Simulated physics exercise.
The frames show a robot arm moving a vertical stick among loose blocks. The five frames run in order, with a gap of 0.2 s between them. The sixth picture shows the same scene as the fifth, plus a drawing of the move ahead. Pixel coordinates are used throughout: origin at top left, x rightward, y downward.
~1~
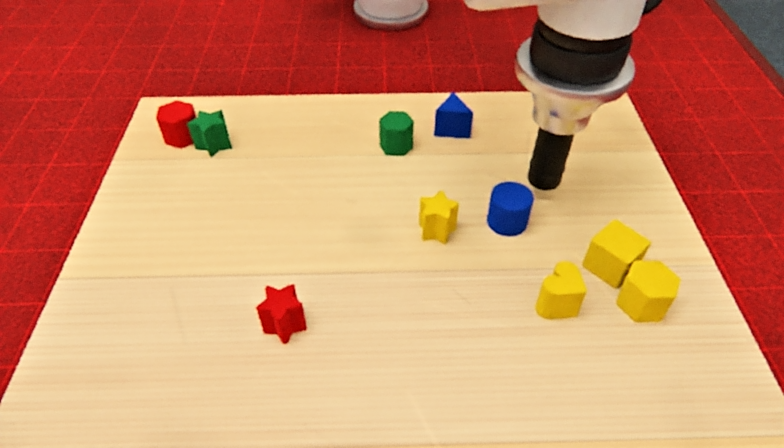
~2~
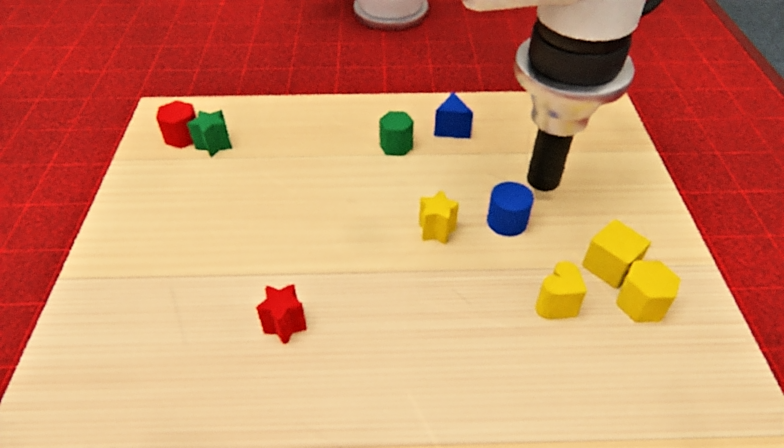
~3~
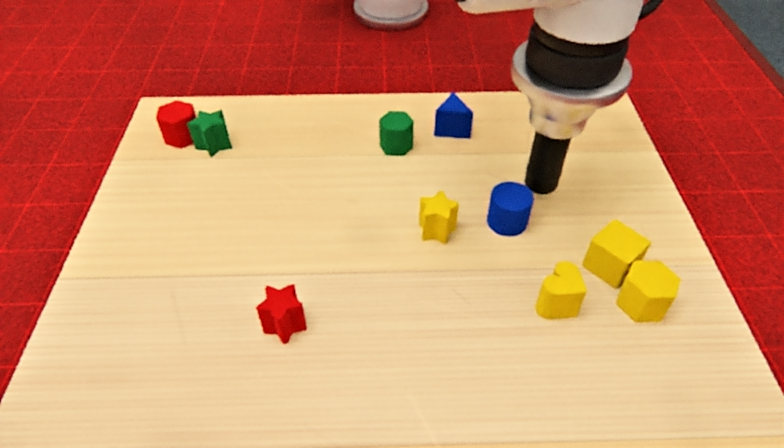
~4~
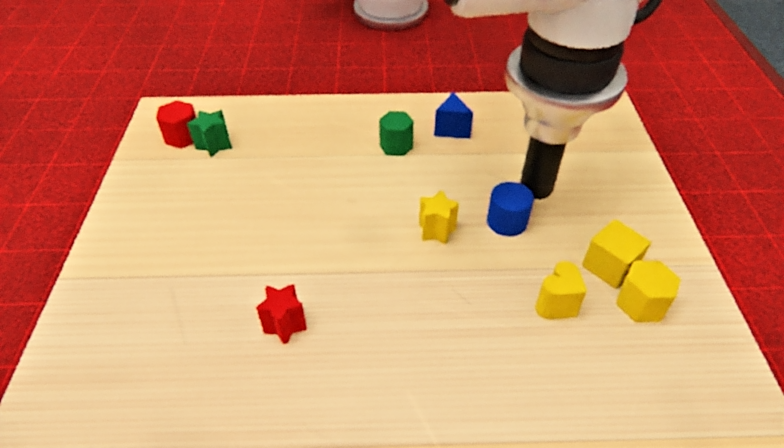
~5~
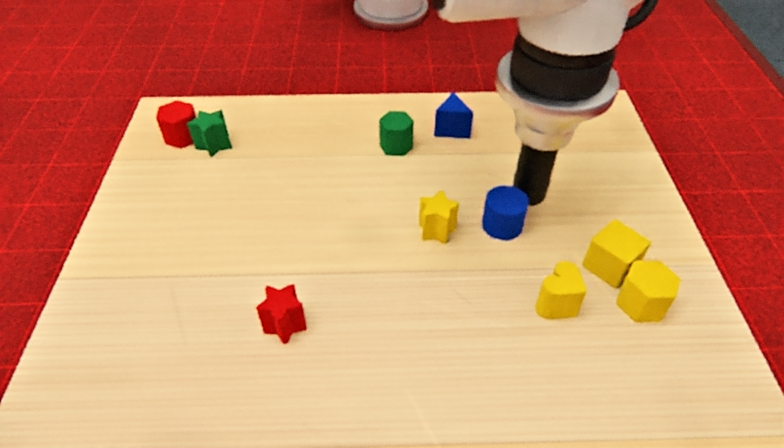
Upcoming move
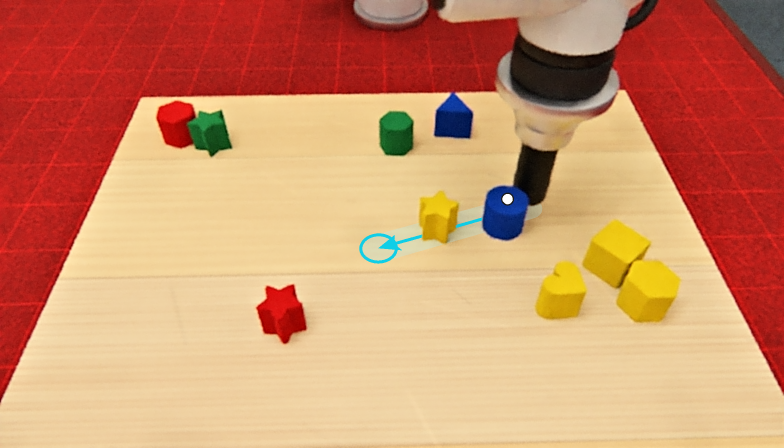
Robot arm easing a black stick slightly left and nudging a blue cylinder a little among scattered coloured blocks on a board.
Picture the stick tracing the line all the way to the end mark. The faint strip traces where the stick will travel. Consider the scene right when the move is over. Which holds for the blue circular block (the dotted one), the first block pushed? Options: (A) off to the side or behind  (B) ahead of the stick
That would be A.
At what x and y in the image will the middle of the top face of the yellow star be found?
It will end up at (345, 228).
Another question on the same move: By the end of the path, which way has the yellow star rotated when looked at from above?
From above, it turns clockwise.
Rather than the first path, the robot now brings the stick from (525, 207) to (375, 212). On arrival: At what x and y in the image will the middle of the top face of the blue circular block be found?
Its top middle: (486, 210).
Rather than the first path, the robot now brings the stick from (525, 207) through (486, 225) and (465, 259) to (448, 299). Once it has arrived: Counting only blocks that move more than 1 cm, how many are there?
In total, one block gets moved by over 1 cm.
The drawn path runs straight from (525, 207) to (379, 248); the dot is on the blue circular block.
The first path, step by step. One third of the way, stick at (480, 209); blue circular block at (476, 222).
Two thirds of the way, stick at (430, 222); yellow star at (399, 214), turned 25° clockwise; blue circular block at (465, 231).
At the end, stick at (378, 237); yellow star at (345, 228), turned 30° clockwise; blue circular block at (465, 231).
